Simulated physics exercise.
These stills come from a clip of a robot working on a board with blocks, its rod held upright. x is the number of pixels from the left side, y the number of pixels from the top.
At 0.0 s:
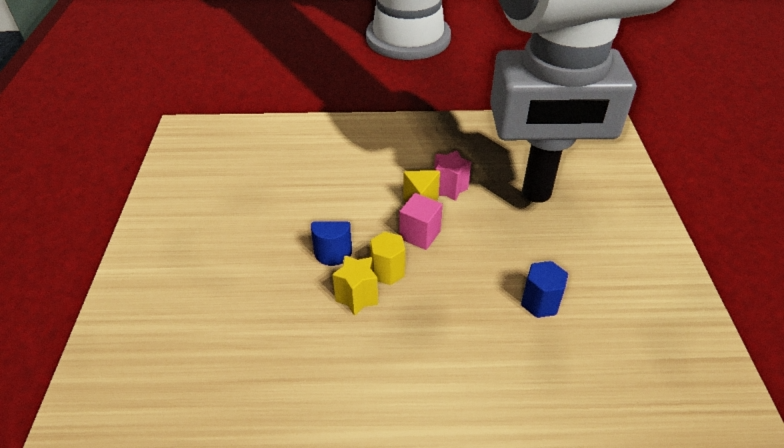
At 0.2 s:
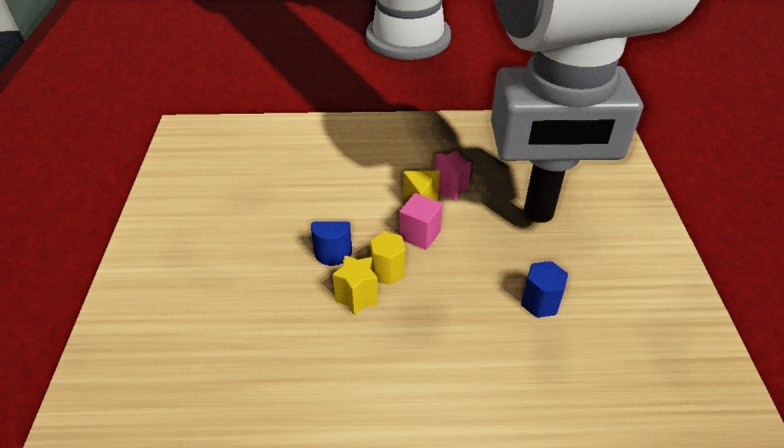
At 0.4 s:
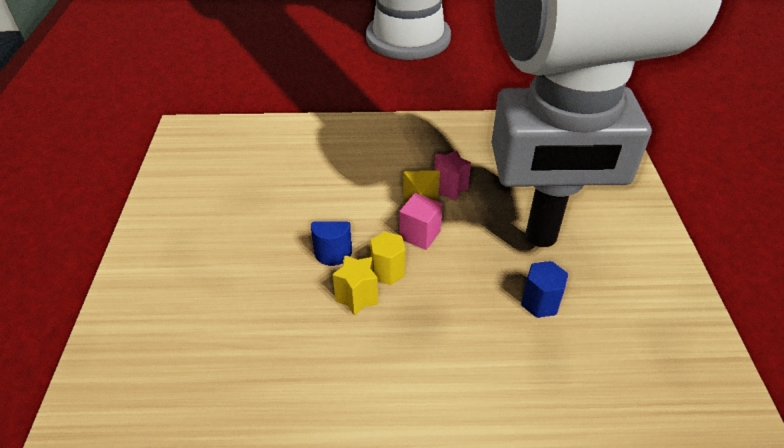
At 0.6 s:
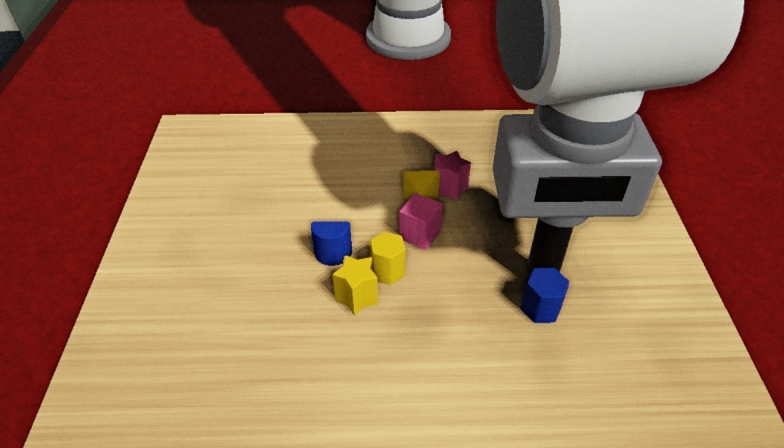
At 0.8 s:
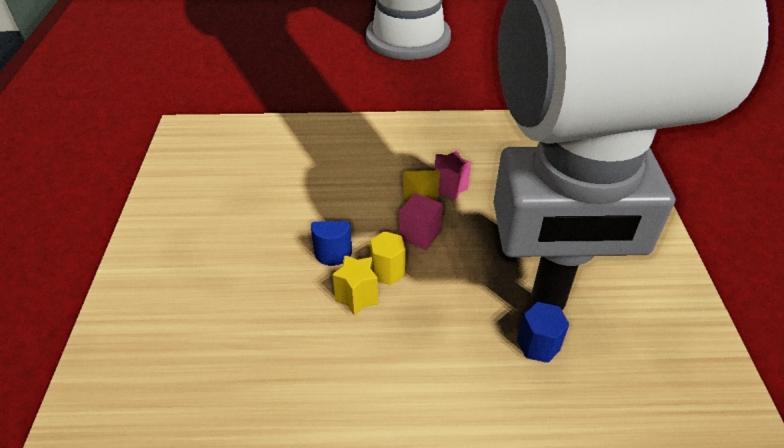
Robot arm moving its black rod toward the viewer across a wooden board, pushing a blue hexagonal block away from scattered blocks.
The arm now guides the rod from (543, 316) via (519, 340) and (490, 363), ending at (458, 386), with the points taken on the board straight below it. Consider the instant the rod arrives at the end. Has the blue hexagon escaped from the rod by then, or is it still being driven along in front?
Prediction: Slipped aside.
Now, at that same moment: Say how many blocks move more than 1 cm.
I'd say one block gets moved.
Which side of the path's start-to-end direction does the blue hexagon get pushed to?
It goes toward the left-hand side.
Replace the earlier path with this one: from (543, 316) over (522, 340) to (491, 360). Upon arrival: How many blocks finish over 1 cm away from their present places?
That push would leave one block displaced by more than about 1 cm.
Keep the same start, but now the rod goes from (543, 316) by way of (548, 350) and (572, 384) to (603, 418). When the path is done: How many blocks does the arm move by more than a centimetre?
1 block.
What follows on the original path. One third of the way, rod at (523, 325); blue hexagon at (537, 347), turned 35° anticlockwise.
Two thirds of the way, rod at (493, 349); blue hexagon at (527, 366), turned 90° anticlockwise.
At the end, rod at (460, 371); blue hexagon at (526, 367), turned 100° anticlockwise.
